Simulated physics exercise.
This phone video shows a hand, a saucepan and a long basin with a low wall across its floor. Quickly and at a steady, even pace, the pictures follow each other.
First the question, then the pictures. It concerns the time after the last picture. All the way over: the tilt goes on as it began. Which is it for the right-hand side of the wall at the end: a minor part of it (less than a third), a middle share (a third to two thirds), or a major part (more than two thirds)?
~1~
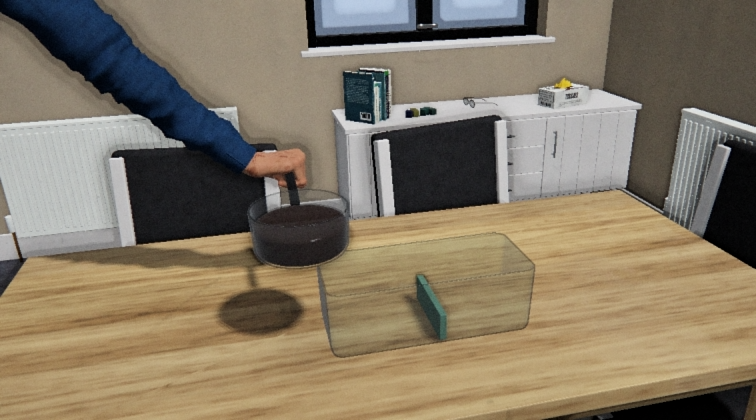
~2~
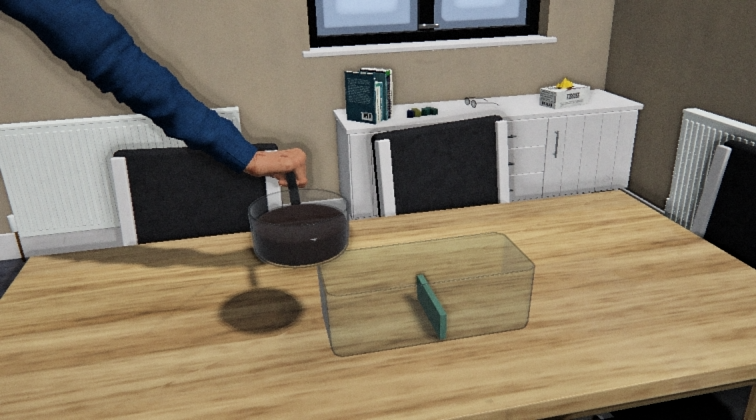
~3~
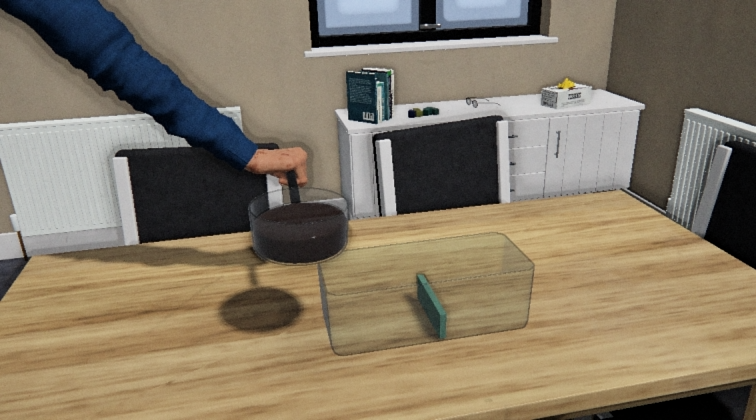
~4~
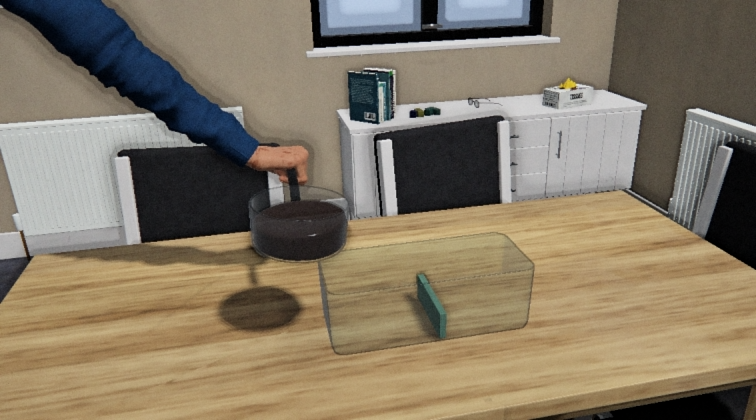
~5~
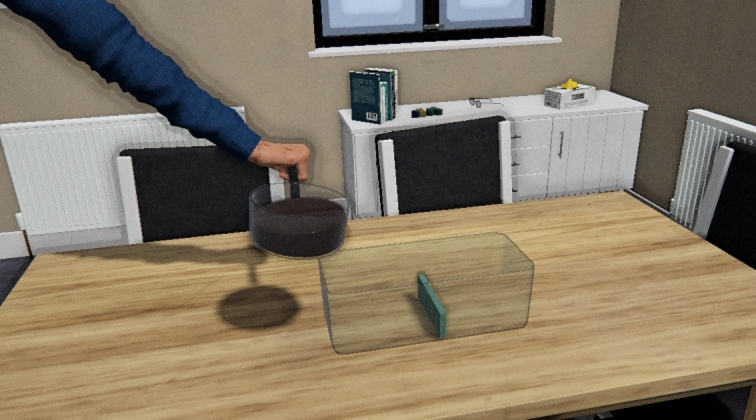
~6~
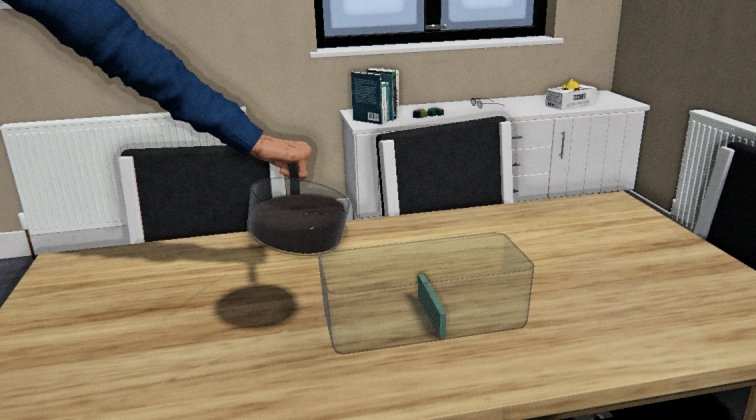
The share right of the wall is the low band, below one third.
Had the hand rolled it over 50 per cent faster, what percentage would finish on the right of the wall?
Near 20 in a hundred.
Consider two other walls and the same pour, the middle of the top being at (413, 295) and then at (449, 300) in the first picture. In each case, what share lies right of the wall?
Note: Roughly 55 % in case one, 15 % in case two.
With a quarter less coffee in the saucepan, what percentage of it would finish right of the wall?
Estimate: Around 5 per cent.
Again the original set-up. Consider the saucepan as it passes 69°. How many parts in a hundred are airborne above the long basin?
Something like 35 per cent of it.
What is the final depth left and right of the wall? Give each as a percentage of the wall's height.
Left 50 per cent, right 10.
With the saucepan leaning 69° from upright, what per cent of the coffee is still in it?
Roughly 60 percent remains at that point.
A moment on, the saucepan is tipped part way and 59 per cent is still to pour, 5 is left of the wall and 0 right of it.
Next, the saucepan is tipped right over and 9 per cent is still to pour, 65 is left of the wall and 8 right of it.
Then the saucepan is tipped right over and 0 per cent is still to pour, 87 is left of the wall and 9 right of it.
Later the saucepan is tipped right over and 0 per cent is still to pour, 88 is left of the wall and 10 right of it.
Finally, 88 per cent lies left of the wall, 10 right of it and 2 outside.
